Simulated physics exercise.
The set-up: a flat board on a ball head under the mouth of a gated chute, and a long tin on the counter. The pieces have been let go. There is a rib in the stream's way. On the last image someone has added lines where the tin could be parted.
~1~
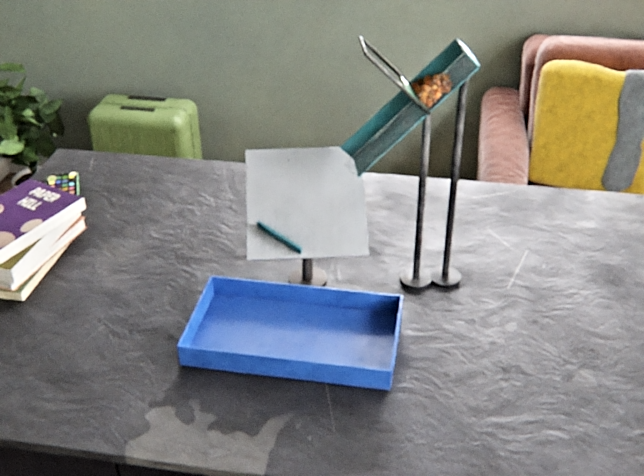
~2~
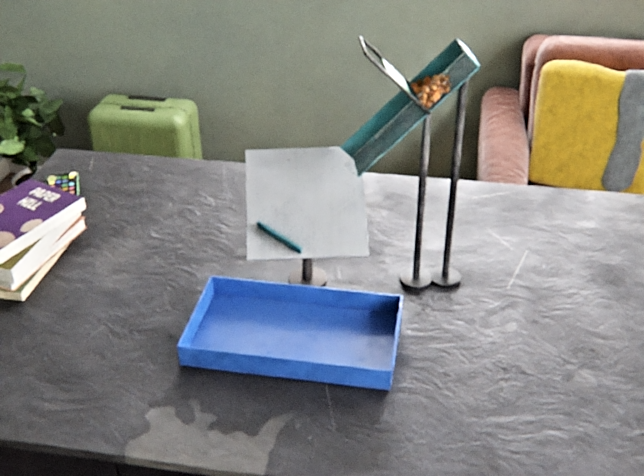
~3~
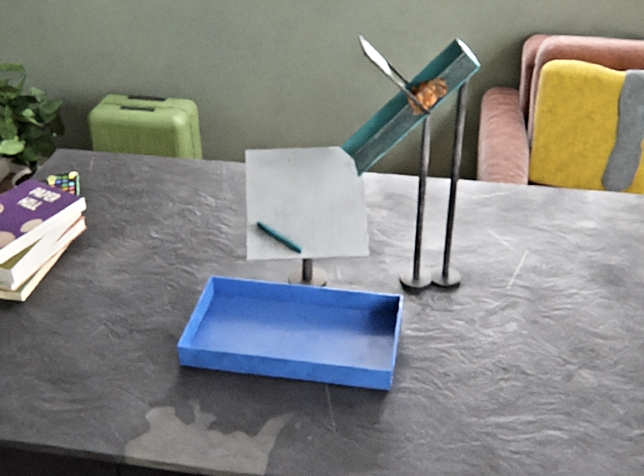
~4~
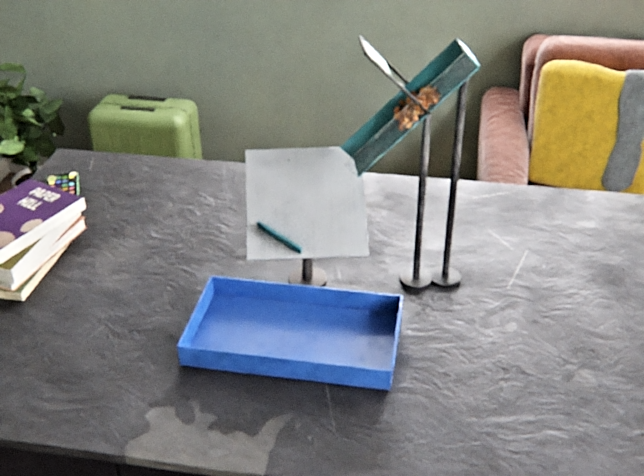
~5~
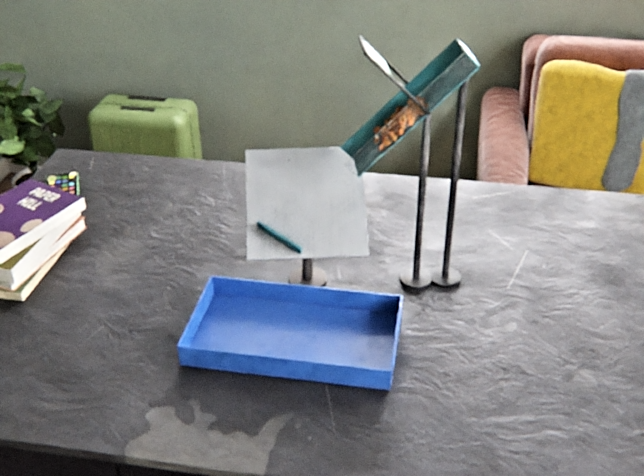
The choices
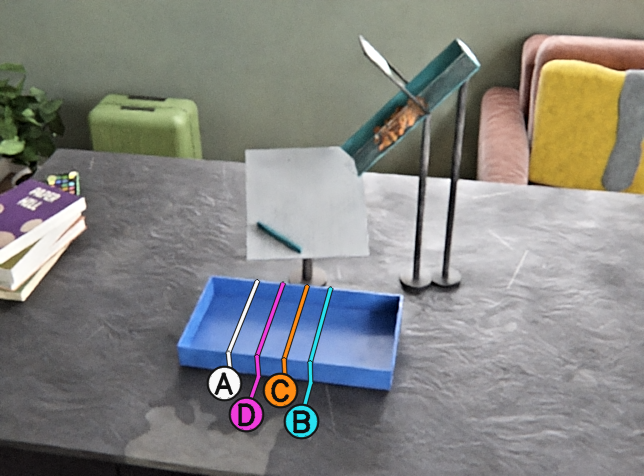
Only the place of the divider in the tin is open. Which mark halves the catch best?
Line B.
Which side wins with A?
Right.
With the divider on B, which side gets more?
More lands on the left.
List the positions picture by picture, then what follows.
The first picture shows load behind the gate at (431, 86), bits of cat kibble; lip of the chute at (356, 168), sloping fairly steeply.
The second picture shows middle of the board at (306, 201), tilted fairly steeply; middle of its low edge at (308, 257); of its high edge at (303, 148).
The third picture shows front corners of the tin at (178, 346) and (390, 371), empty; front of the load at (415, 112).
The fourth picture shows middle of the load at (415, 107); its front at (401, 127), about a third of the way to the lip; rib from (258, 221) to (302, 249).
The fifth picture shows middle of the load at (400, 116); its front at (377, 140), about two thirds of the way to the lip.
On the marked copy, line A crosses the front rim at (228, 352); line B crosses the front rim at (310, 361); line C crosses the front rim at (284, 358); line D crosses the front rim at (257, 355).
For line A, of what is caught, none on the left of the divider, all on the right.
For line B, of what is caught, most on the left of the divider, about a quarter on the right.
For line C, of what is caught, a small part on the left of the divider, nearly all on the right.
For line D, of what is caught, a stray few on the left of the divider, nearly all on the right.
